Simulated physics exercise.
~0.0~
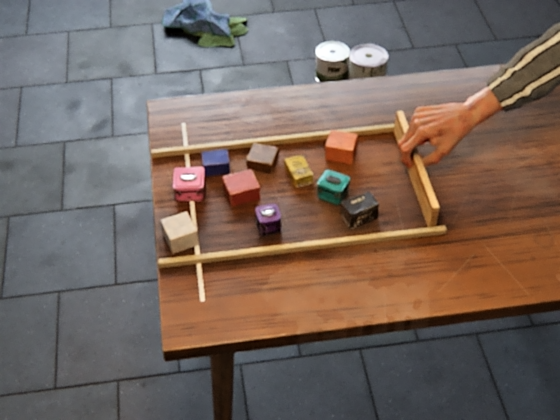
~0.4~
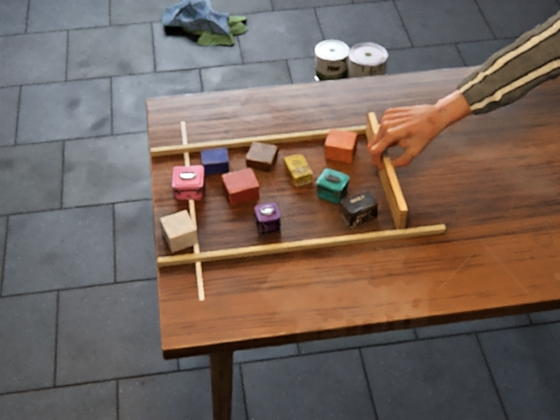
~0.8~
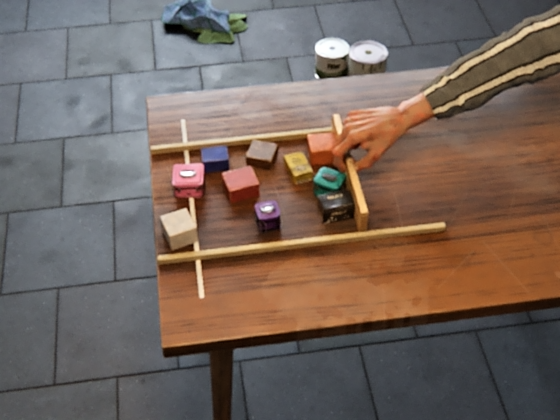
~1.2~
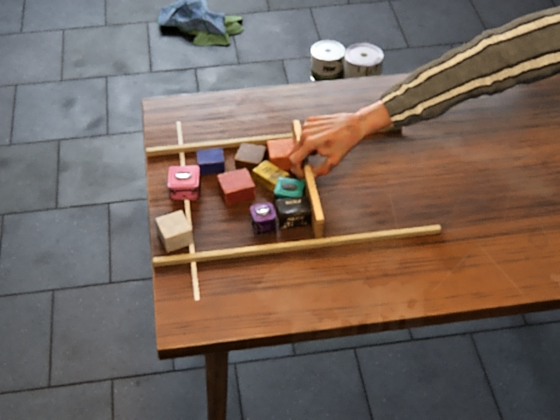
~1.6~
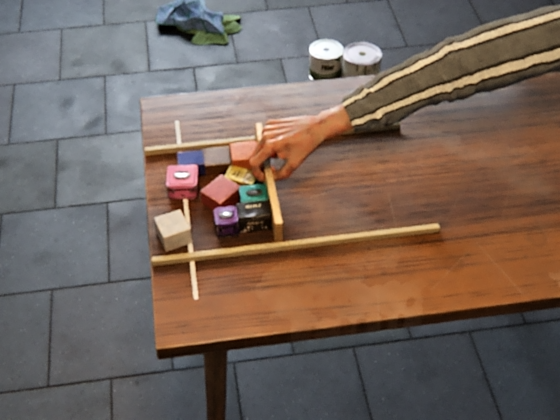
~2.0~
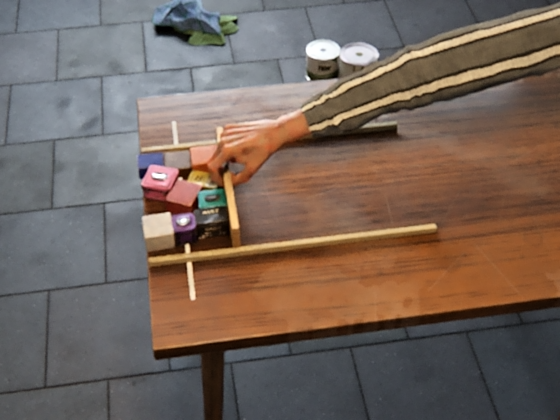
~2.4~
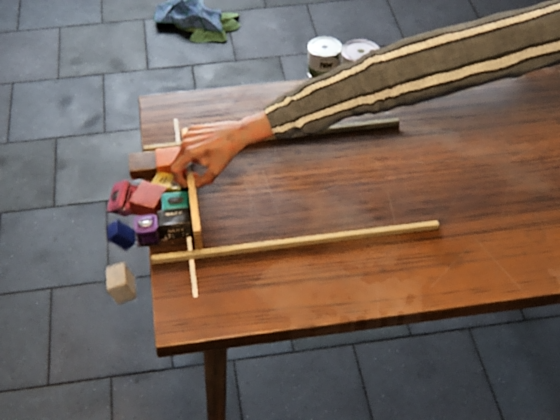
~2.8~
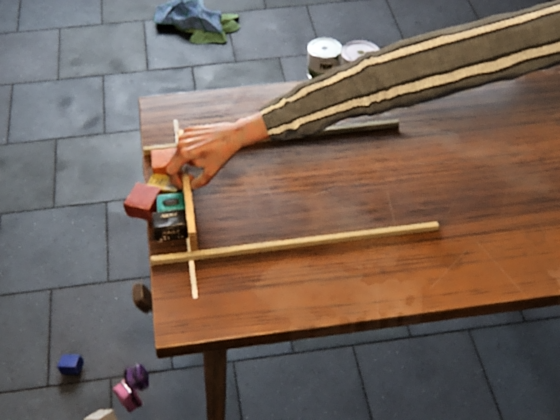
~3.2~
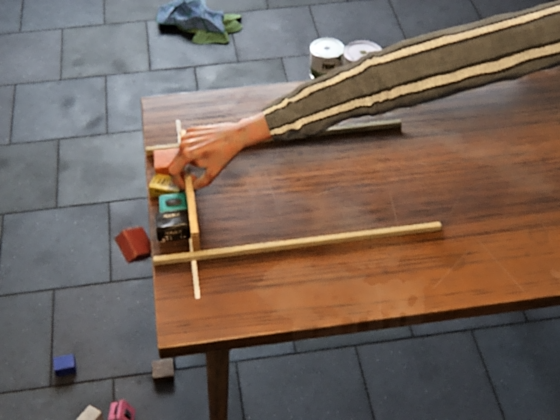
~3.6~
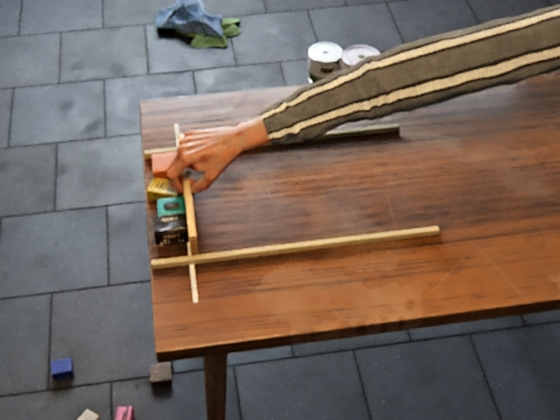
Hand sliding an upright board left along a wooden table, pushing small coloured blocks together until several tumble onto the floor.
